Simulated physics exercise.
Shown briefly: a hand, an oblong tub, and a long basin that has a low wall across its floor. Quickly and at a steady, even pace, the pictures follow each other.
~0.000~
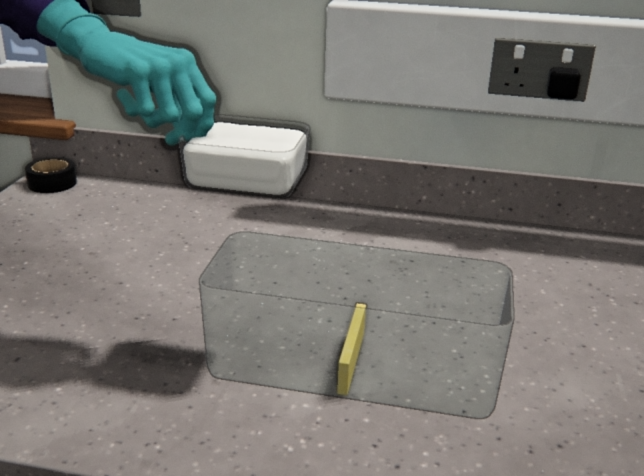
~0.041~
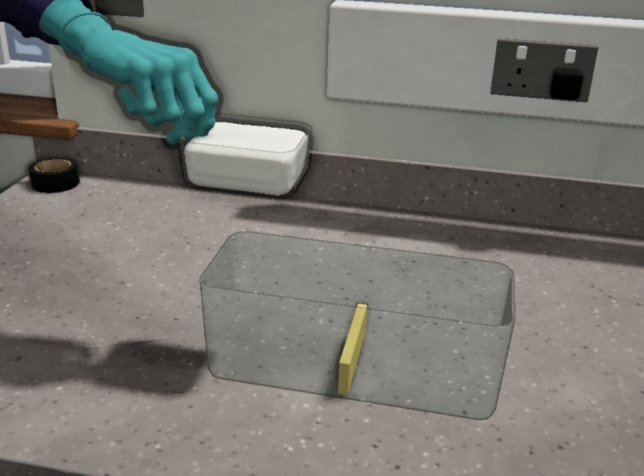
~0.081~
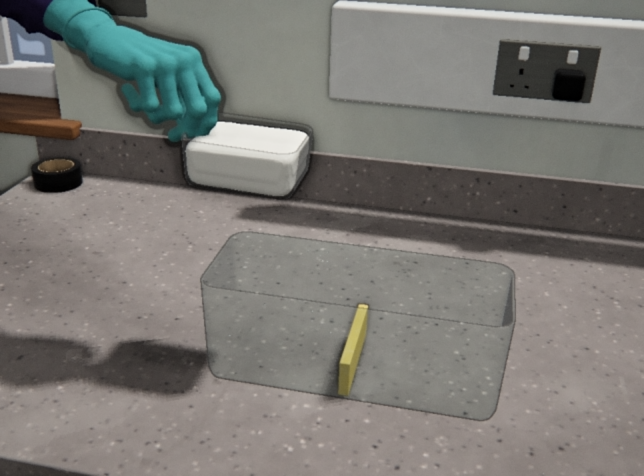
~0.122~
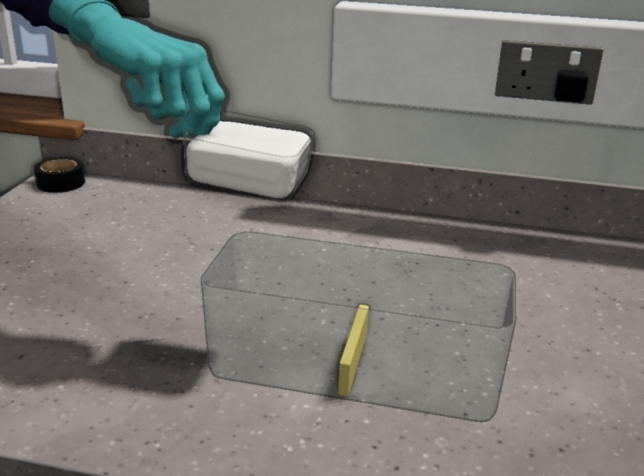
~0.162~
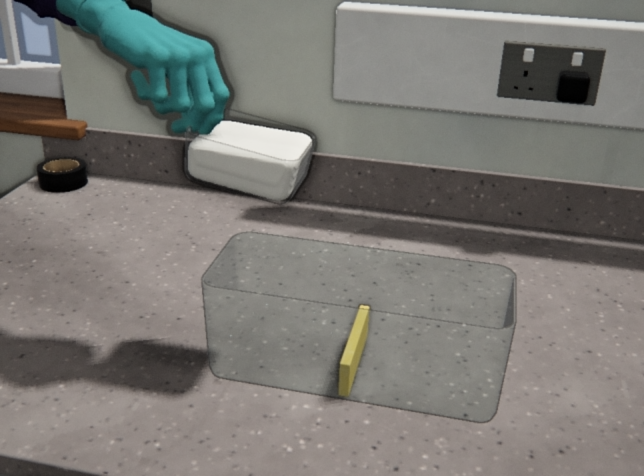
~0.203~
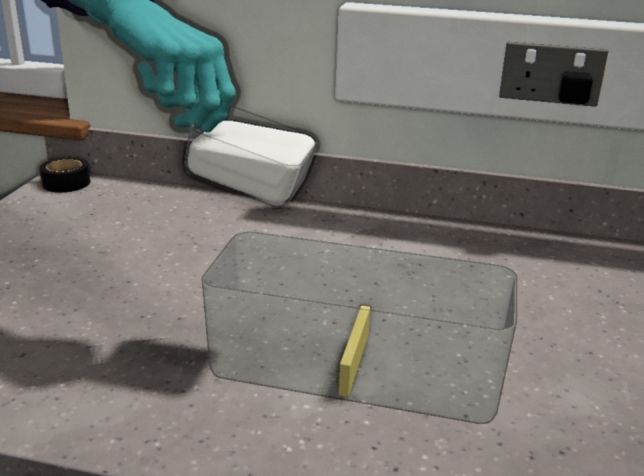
On a speckled kitchen worktop, a teal-gloved hand slowly tilting a white oblong tub rightward behind a clear basin with a yellow divider.
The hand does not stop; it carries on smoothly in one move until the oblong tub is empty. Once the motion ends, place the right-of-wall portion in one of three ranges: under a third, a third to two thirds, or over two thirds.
It falls in the range a third to two thirds.
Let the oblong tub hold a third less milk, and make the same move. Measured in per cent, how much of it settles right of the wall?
Near 15 in a hundred.
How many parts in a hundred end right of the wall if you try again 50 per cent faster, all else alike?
I'd say roughly 35 in every hundred ends up there.
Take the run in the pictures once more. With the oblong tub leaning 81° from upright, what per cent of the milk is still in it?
It keeps around 20 per cent at that angle.
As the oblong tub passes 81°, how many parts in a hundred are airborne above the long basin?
It's close to 45 per cent.
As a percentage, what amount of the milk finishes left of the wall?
Roughly 45 %.
A moment on, the oblong tub is tipped on its side and 22 per cent is still to pour, 11 is left of the wall and 21 right of it.
Next, the oblong tub is tipped right over and 1 per cent is still to pour, 42 is left of the wall and 52 right of it.
Then the oblong tub is tipped right over and 0 per cent is still to pour, 47 is left of the wall and 53 right of it.
Later the oblong tub is tipped right over and 0 per cent is still to pour, 47 is left of the wall and 53 right of it.
In the end 47 per cent lies left of the wall, 53 right of it and 0 outside.
